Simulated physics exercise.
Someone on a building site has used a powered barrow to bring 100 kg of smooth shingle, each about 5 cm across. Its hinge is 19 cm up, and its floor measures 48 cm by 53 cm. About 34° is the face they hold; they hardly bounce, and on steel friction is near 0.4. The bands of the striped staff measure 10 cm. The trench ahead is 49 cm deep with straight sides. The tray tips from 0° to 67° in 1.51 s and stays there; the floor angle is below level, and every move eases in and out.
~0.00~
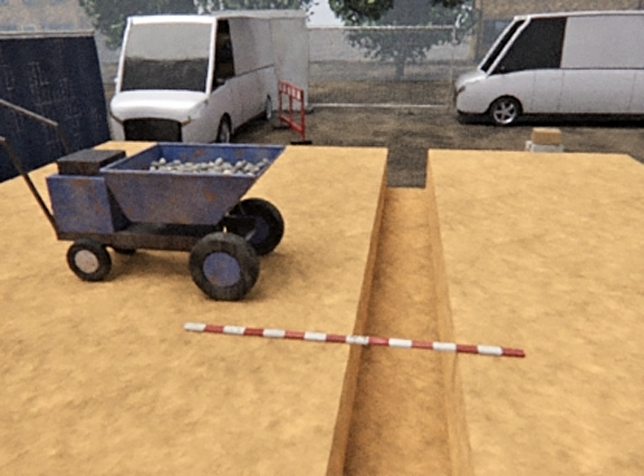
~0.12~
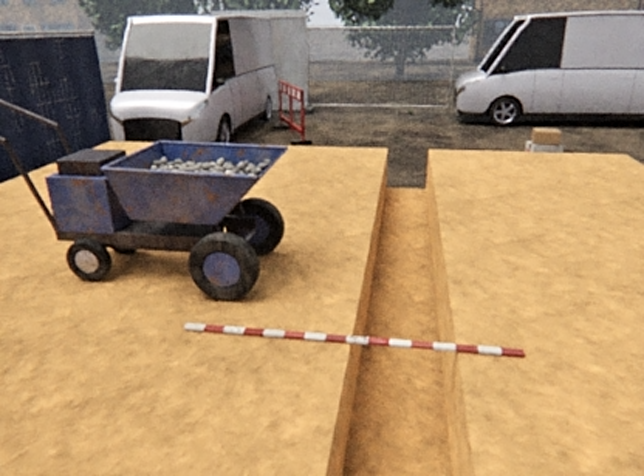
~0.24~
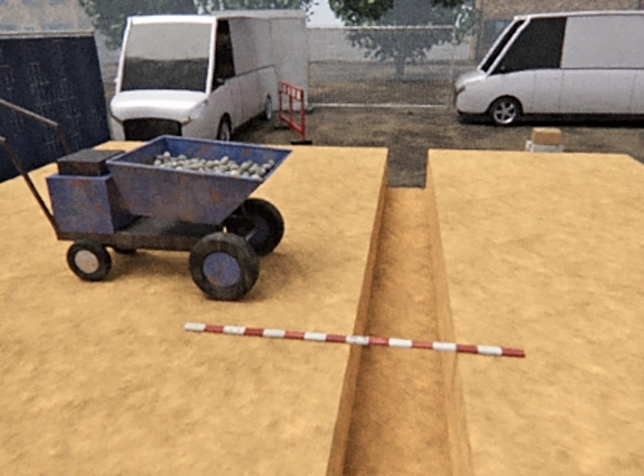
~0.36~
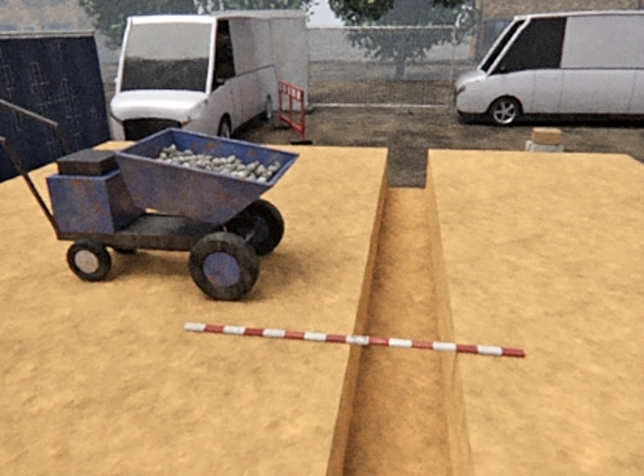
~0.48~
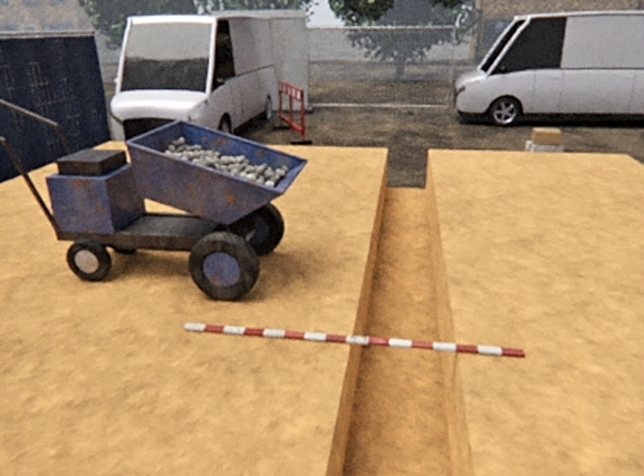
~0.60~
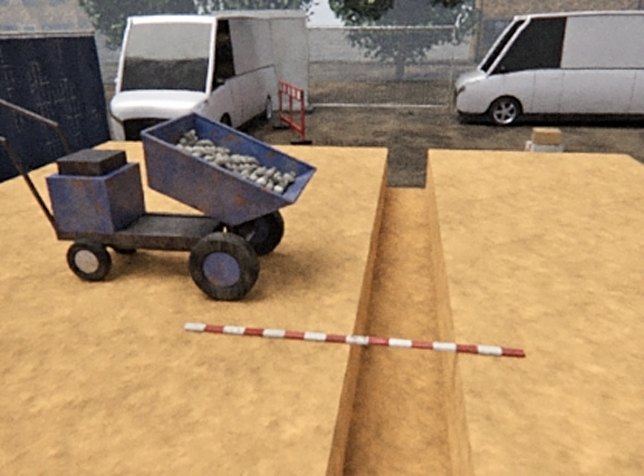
A small blue powered barrow with a tray of grey stones stands on sandy ground at a building site, seen from slightly above by a still camera. A red-and-white striped staff lies across a straight trench to its right, with white vans and a wire fence behind. The tray slowly tilts forward to the right, its rear rising, while the wheels stay put.
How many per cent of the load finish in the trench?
About 92 per cent.
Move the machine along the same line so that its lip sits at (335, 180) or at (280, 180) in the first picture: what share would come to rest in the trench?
It'd be around 85 per cent and after that around 100 per cent.
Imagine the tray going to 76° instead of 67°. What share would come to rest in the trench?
It would come to about 80 percent.
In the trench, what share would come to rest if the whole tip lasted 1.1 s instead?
It would be near 90 per cent.
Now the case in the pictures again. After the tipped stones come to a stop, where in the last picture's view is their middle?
Roughly at pixel (406, 350).
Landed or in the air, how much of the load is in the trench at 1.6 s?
Roughly 40% by that time.
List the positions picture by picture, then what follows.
In the first picture, lip at (256, 177), floor tilted 0°, highest stones at (230, 168).
In the second picture, lip at (258, 178), floor tilted 1°, highest stones at (222, 167); the stones move at 0.1 m/s on average.
In the third picture, lip at (264, 181), floor tilted 5°, highest stones at (185, 162); the stones move at 0.3 m/s on average.
In the fourth picture, the tray is at 10°, its lip at (273, 186); the top of the load is at (176, 156); the stones move at 0.4 m/s on average.
In the fifth picture, lip at (283, 193), floor tilted 16°, highest stones at (182, 149); the stones move at 0.5 m/s on average.
In the sixth picture, lip at (294, 203), floor tilted 23°, highest stones at (192, 141); the stones move at 0.5 m/s on average.
After 1.1 s the floor is at 56°; 100 % in the tray; the foremost stones are at (330, 233).
After 1.6 s the floor is at 67°; 46 % in the tray, 15 % short of the trench, 39 % in the trench; the foremost stones are at (429, 363).
After 2.0 s the floor is at 67°; 14 % in the tray, 15 % short of the trench, 71 % in the trench; the foremost stones are at (440, 366).
After 3.9 s the floor is at 67°; 0 % in the tray, 8 % short of the trench, 92 % in the trench; the foremost stones are at (440, 355).
